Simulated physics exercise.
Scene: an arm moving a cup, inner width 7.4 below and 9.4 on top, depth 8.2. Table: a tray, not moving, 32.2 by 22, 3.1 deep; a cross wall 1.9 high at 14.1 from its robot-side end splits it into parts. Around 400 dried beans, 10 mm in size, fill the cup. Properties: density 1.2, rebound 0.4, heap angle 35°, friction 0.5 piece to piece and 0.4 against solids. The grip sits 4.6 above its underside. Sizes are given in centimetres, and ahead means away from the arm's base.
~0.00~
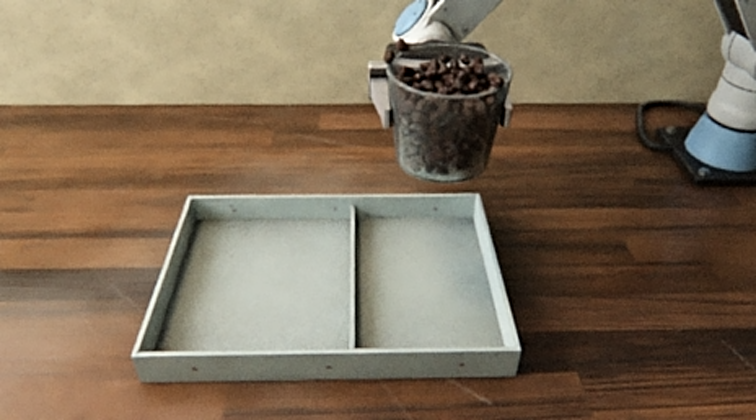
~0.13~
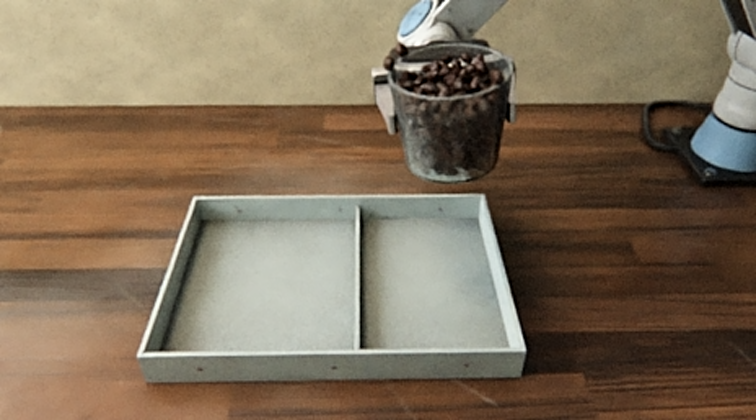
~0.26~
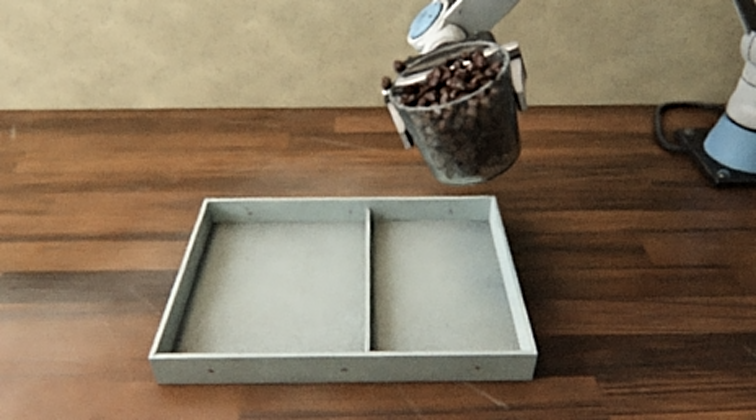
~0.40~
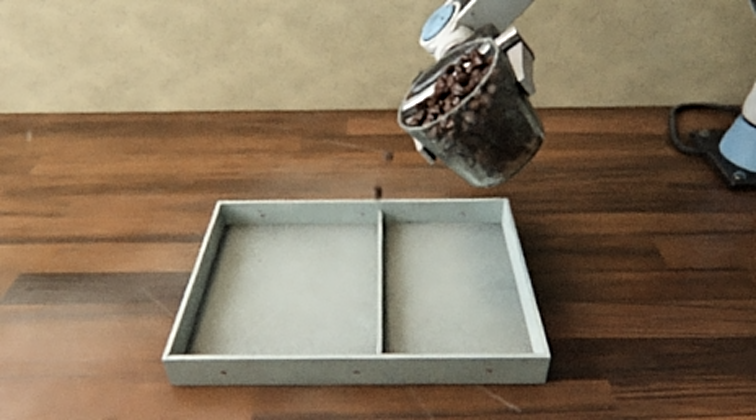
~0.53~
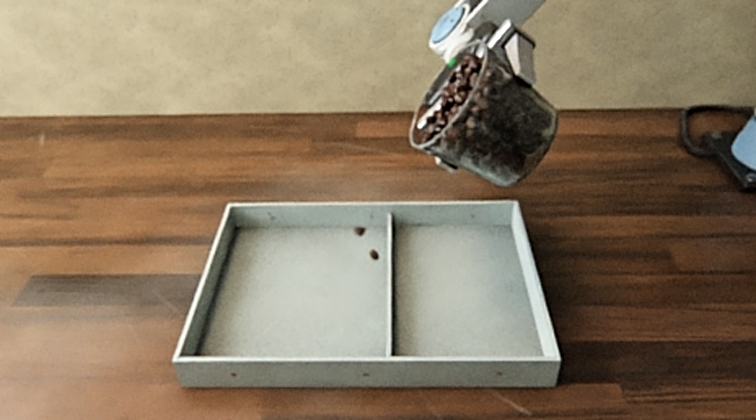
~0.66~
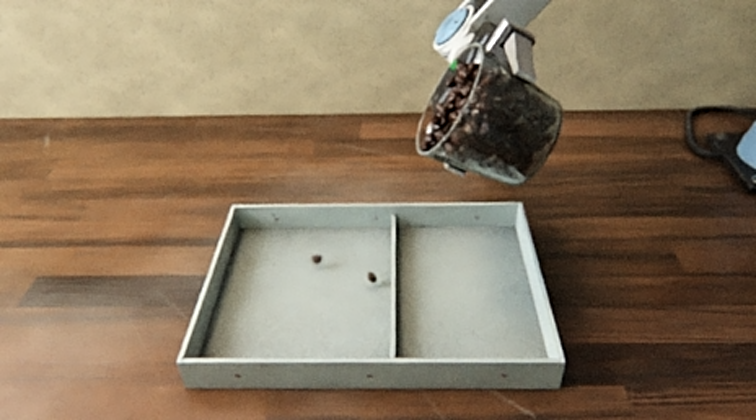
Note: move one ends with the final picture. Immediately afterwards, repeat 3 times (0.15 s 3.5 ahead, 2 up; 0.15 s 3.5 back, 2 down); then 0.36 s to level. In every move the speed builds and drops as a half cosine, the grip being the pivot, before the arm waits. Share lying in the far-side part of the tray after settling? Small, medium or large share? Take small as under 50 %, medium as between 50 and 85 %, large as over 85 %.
A small share.
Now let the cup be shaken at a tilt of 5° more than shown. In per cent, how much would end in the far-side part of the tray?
It would come to roughly 45 per cent.
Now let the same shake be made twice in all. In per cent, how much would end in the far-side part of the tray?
I'd expect close to 30 per cent then.
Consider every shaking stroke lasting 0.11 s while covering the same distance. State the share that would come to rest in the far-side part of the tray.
It would be some 65 %.
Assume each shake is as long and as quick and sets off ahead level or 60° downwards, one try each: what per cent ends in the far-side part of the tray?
First try some 25 %, second try some 5 %.
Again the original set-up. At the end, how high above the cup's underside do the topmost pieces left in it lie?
About 7.5 cm.
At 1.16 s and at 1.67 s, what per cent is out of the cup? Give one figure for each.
First it's 25 percent, and after that 45 percent.
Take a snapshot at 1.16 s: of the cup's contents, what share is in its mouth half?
I'd say close to 55 per cent.
By 1.16 s, tilted 60° forward, highest piece 23 above the table; 295 in the cup, 80 in the far-side part, 12 in the robot-side part, 14 in flight or on a rim.
By 1.67 s, tilted 48° forward, highest piece 21 above the table; 229 in the cup, 135 in the far-side part, 34 in the robot-side part, 3 in flight or on a rim.
By 2.12 s, level, highest piece 23 above the table; 229 in the cup, 138 in the far-side part, 34 in the robot-side part.
By 3.17 s, level, highest piece 23 above the table; 229 in the cup, 138 in the far-side part, 34 in the robot-side part.
Final count, 229 in the cup, 138 in the far-side part, 34 in the robot-side part. That is 34 % in the far-side part of the tray.
